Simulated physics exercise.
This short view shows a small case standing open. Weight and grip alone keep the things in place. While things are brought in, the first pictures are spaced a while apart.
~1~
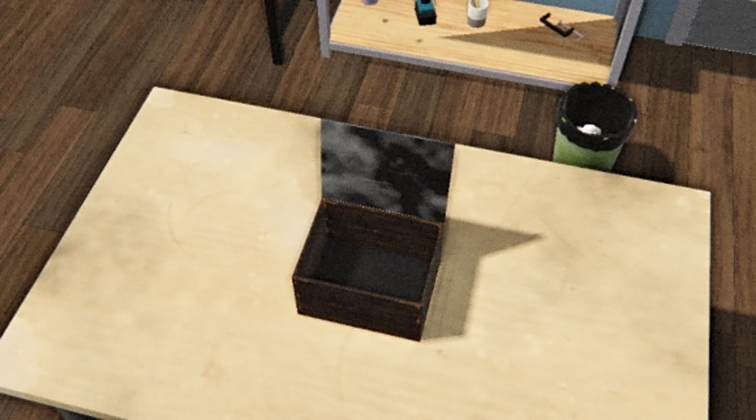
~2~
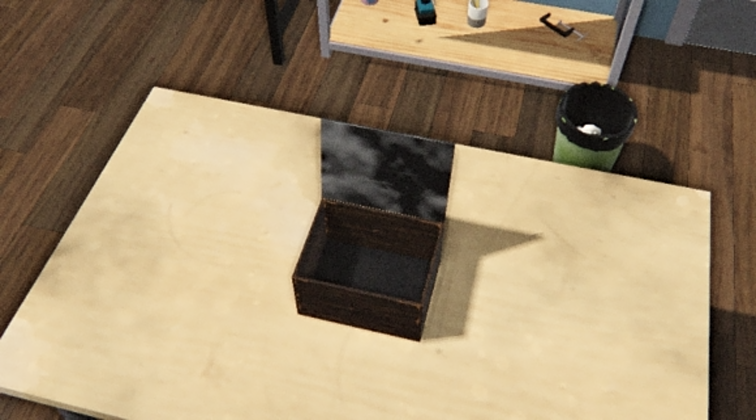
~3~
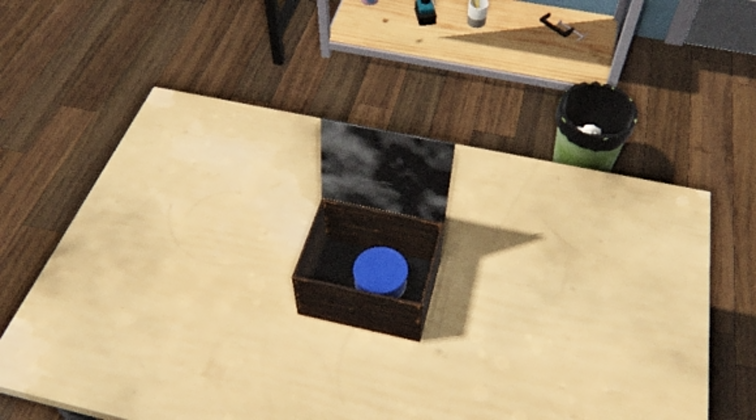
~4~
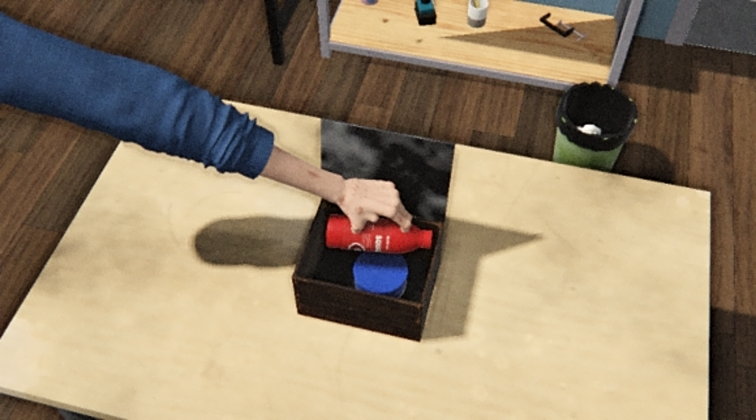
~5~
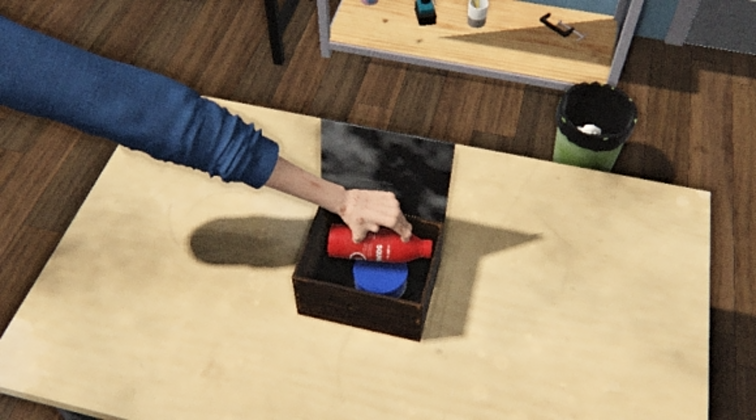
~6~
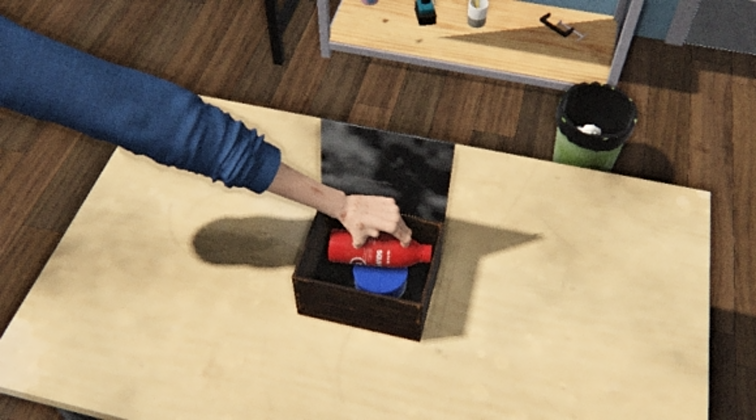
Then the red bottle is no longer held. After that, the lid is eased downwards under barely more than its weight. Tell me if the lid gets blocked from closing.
It does not; the lid closes.
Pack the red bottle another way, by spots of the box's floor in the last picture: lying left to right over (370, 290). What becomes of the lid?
Then the lid does shut, as it turns out.
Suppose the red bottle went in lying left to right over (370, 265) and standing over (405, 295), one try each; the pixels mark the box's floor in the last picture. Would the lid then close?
In the first case it comes fully down; in the second case it gets propped open.
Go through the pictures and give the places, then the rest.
In the first picture, the last thing is not in view yet.
In the second picture, the last thing is not in view yet.
In the third picture, the last thing is not in view yet; blue tub (381, 276).
The fourth picture shows still above its spot; red bottle (380, 235); blue tub (381, 276).
The fifth picture shows still above its spot; red bottle (381, 245); blue tub (381, 276).
The sixth picture shows in place under the hand; red bottle (381, 250); blue tub (381, 276).
Then, 1.10 s past the last view, lid starting down.
Then, 1.60 s past the last view, lid 59° above the rim.
Then, 2.00 s past the last view, lid 30° above the rim.
Then, 2.30 s past the last view, lid 4° above the rim.
Finally, lid shut; both still in place. Final places as the last picture's camera would see them, red bottle near (381, 243).
